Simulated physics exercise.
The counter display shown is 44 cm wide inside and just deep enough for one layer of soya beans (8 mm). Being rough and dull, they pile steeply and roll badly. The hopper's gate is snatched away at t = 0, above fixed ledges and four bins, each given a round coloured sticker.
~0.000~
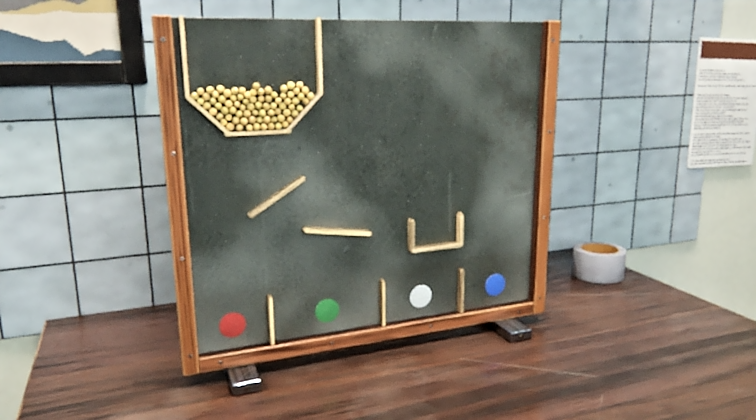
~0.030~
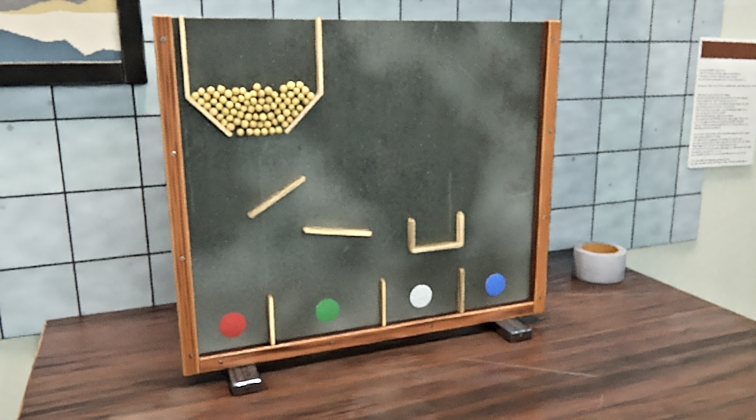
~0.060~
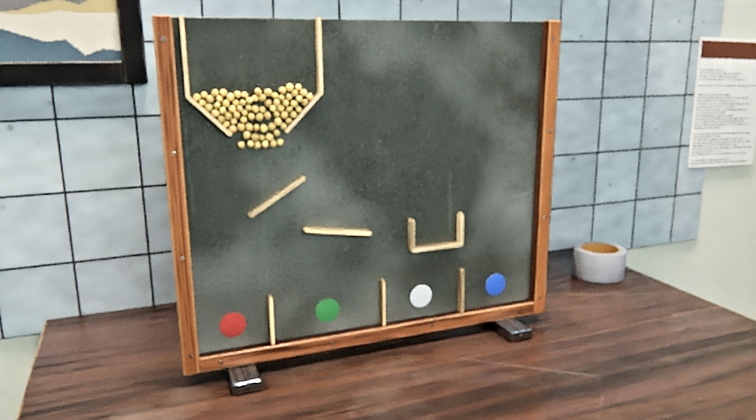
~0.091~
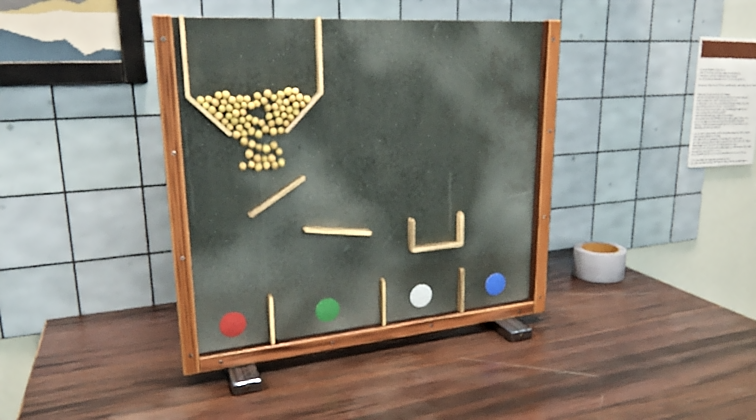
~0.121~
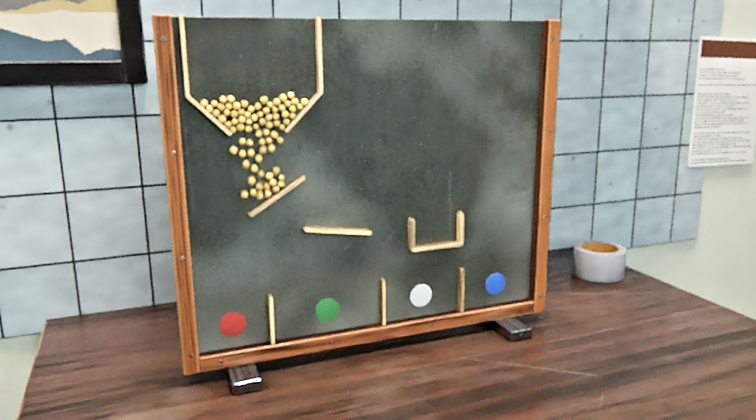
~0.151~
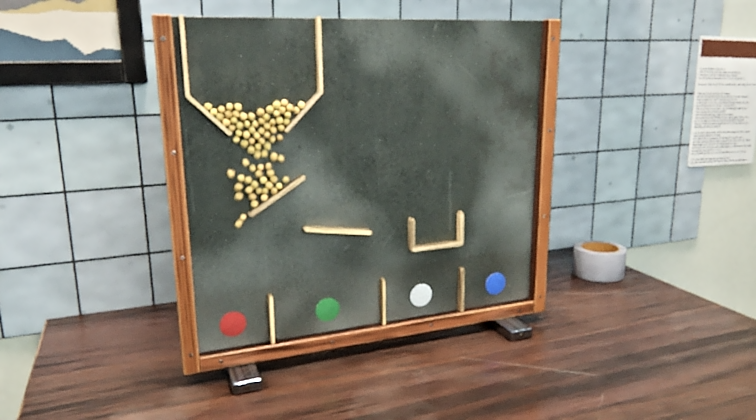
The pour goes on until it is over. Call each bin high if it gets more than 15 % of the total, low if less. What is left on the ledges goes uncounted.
White bin low, red bin high, green bin low, blue bin low.
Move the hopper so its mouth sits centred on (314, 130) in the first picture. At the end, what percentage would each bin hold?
The white bin ends with 40 %, the red bin with 30 %, the green bin with 10 % and the blue bin with 0 %.
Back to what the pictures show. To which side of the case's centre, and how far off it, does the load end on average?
Left side, about 18 cm off centre.
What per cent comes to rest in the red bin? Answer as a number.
Around 100 %.
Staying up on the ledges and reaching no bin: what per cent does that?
Estimate: Around 0 per cent.
After 0.34 s 100 % have left the hopper; down in the bins, red 35 %.
After 0.55 s 100 % have left the hopper; down in the bins, red 80 %.
In the end, by 1.5 s, white 0 %, red 100 %, green 0 %, blue 0 %.
